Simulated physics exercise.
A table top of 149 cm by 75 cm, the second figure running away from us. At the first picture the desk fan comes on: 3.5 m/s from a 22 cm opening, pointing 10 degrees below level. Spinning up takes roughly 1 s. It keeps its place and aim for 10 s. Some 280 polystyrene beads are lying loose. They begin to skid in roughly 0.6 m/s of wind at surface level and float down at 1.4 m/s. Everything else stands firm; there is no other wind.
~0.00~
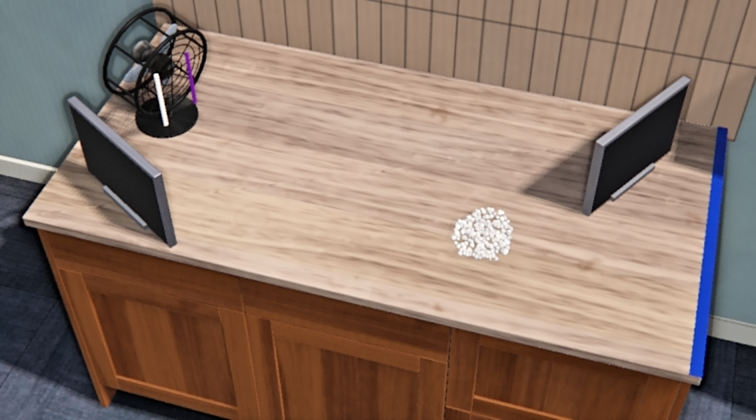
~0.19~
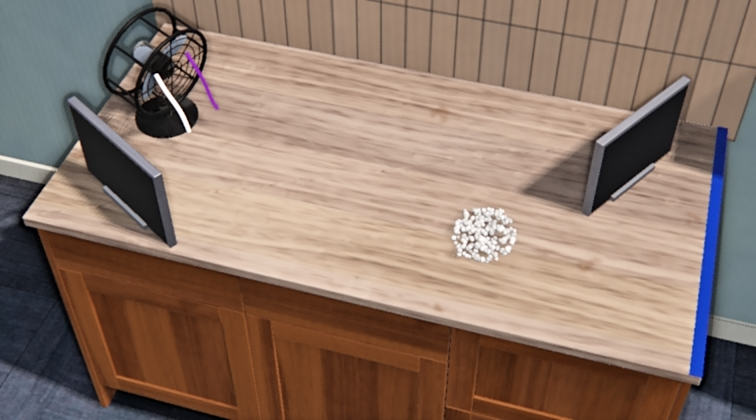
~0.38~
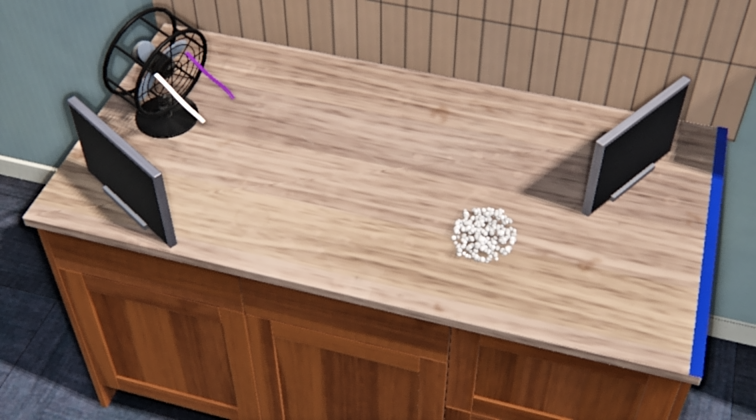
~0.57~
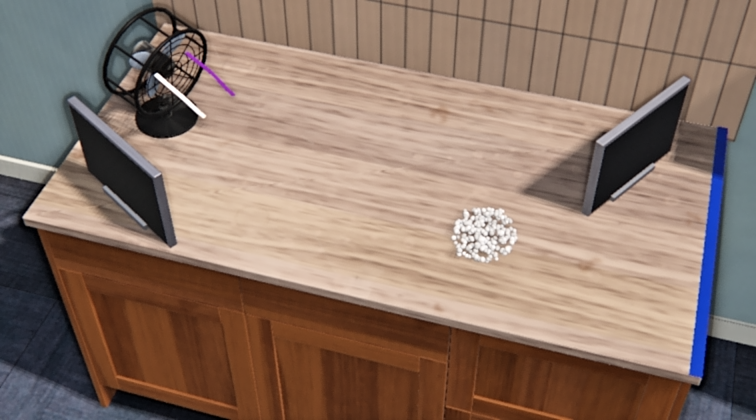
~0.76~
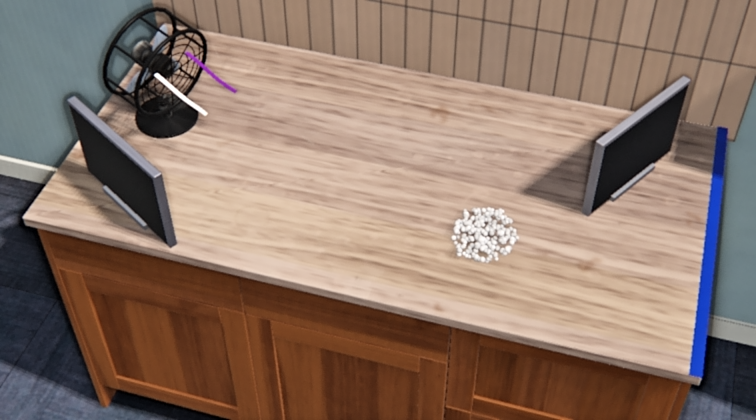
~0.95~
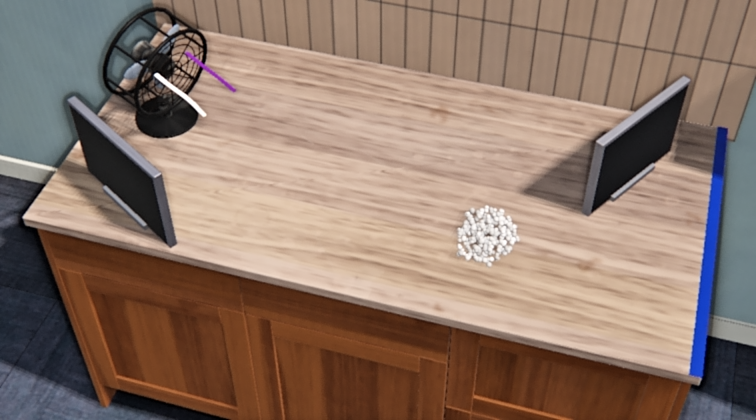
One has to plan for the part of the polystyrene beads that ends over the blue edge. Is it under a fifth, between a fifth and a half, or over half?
Of the polystyrene beads, over half end over the blue edge.
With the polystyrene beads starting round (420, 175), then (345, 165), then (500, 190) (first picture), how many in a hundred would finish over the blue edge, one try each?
In turn about 80 %, 60 %, 80 %.
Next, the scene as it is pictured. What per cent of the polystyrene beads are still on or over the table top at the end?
Some 10 per cent.
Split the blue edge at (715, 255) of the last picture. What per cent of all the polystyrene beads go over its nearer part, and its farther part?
Some 70 % nearer, 20 % farther.
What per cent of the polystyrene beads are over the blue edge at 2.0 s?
Some 90 per cent.
After 2.0 s, 11 % are on the move or not yet settled, 86 % are over the blue edge.
After 3.2 s, 8 % are on the move or not yet settled, 88 % are over the blue edge.
After 5.5 s, 8 % are on the move or not yet settled, 88 % are over the blue edge.
After 10.0 s, at the end, 88 % are over the blue edge.
